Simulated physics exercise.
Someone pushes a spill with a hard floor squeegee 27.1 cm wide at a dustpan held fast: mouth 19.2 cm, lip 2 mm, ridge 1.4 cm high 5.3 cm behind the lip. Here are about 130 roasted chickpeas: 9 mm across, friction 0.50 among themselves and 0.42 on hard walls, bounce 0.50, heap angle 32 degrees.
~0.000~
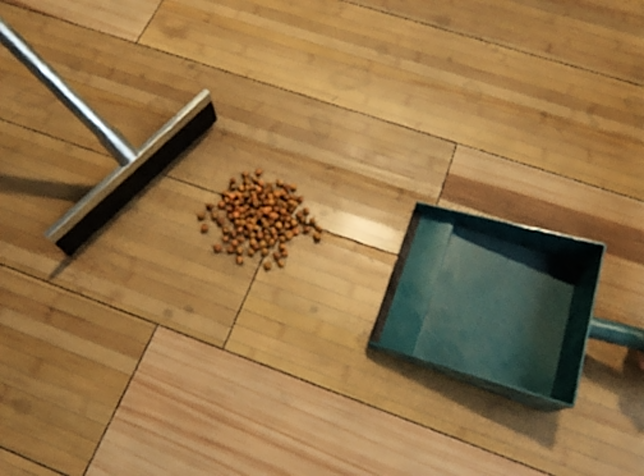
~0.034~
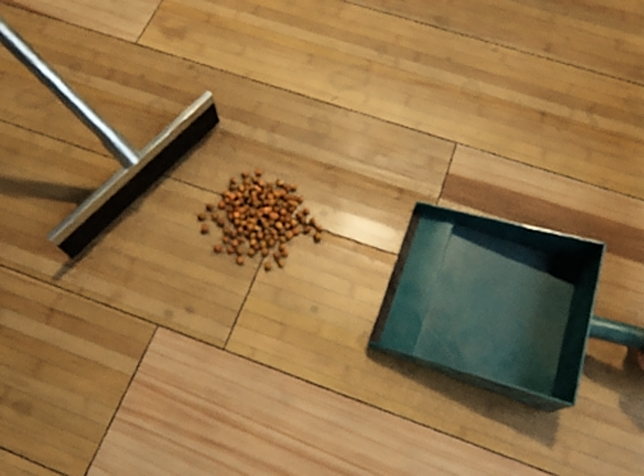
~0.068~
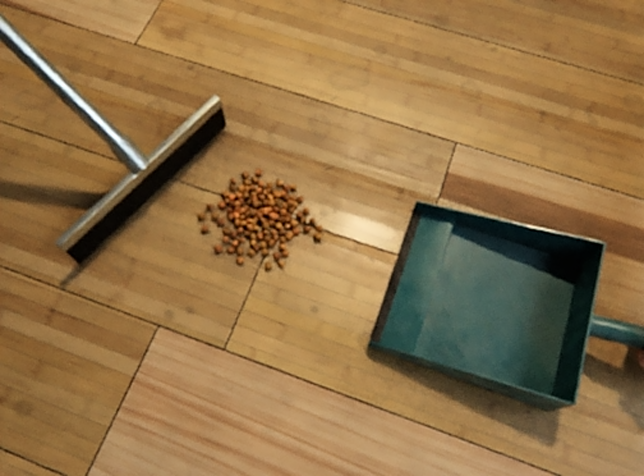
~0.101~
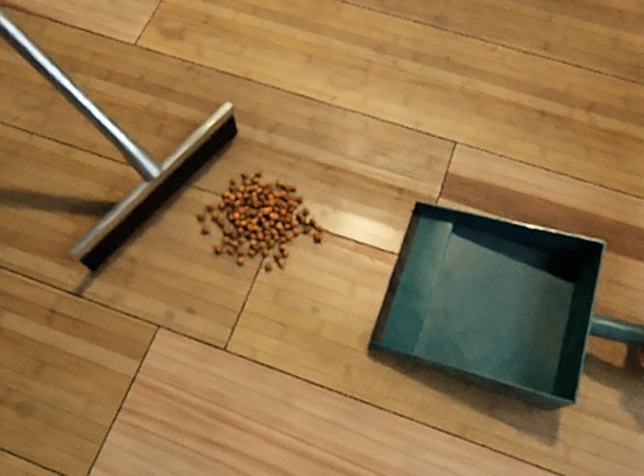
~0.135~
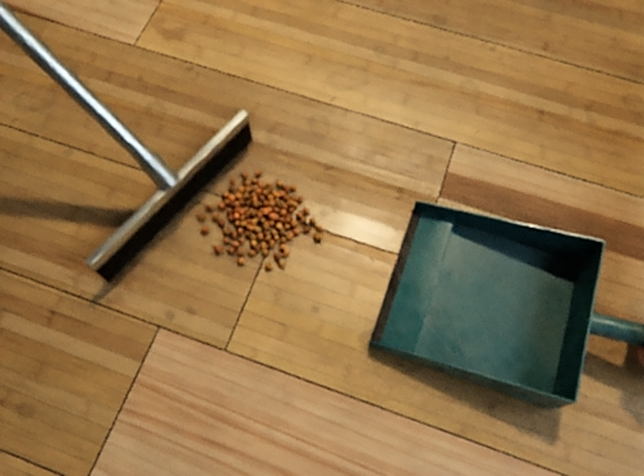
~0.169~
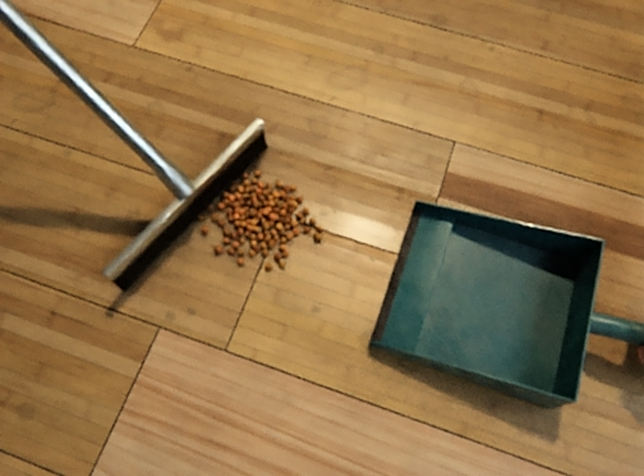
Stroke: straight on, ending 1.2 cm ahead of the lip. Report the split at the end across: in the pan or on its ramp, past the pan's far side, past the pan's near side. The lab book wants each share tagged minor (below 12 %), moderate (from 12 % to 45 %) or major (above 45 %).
In the end pan: A middle share; far side: Not many; near side: A middle share.
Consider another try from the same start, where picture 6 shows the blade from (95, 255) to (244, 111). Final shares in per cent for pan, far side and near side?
Pan 0 % / far 0 % / near 5 %.
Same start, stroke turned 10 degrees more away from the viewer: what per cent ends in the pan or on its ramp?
Pan plus ramp: Some 10 %.
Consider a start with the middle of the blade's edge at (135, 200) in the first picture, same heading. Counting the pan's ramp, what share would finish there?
Something close to 20 percent.
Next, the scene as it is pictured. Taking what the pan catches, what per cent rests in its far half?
Something like 60 per cent of the catch.
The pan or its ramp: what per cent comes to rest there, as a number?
Some 20 per cent.
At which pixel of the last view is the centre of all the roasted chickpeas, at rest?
Somewhere around (383, 287) in the final frame.
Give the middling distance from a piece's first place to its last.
That distance is close to 18 cm.
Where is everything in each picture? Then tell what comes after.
In the first frame, blade from (52, 237) to (207, 98), moved 0.0 cm, 0 of the pieces shifted so far; middle of the pieces at (259, 215); pan at (492, 310).
In the second frame, blade from (55, 240) to (209, 99), moved 0.4 cm, 0 of the pieces shifted so far; middle of the pieces at (259, 215).
In the third frame, blade from (63, 246) to (217, 104), moved 1.7 cm, 0 of the pieces shifted so far; middle of the pieces at (259, 215).
In the fourth frame, blade from (77, 254) to (229, 110), moved 3.6 cm, 0 of the pieces shifted so far; middle of the pieces at (260, 216).
In the fifth frame, blade from (94, 265) to (245, 118), moved 6.1 cm, 0 of the pieces shifted so far; middle of the pieces at (260, 216).
In the sixth frame, blade from (110, 275) to (260, 126), moved 8.5 cm, 1 of the pieces shifted so far; middle of the pieces at (259, 216); pan at (493, 307). Its pace works out near 0.72 m/s, heading 10 degrees towards the viewer's side.
After 0.32 s, middle of the blade 16 cm from the lip; 0 % over the lip, far side 0 %, near side 0 %.
Then, at 0.43 s, middle of the blade 8 cm from the lip; 0 % over the lip, far side 0 %, near side 10 %.
Then, at 0.66 s, middle of the blade 6 cm from the lip; 20 % over the lip, far side 0 %, near side 15 %.
In the end, at 1.1 s, pan 20 %, far side 0 %, near side 15 %, in front of the lip or behind the blade 65 %.
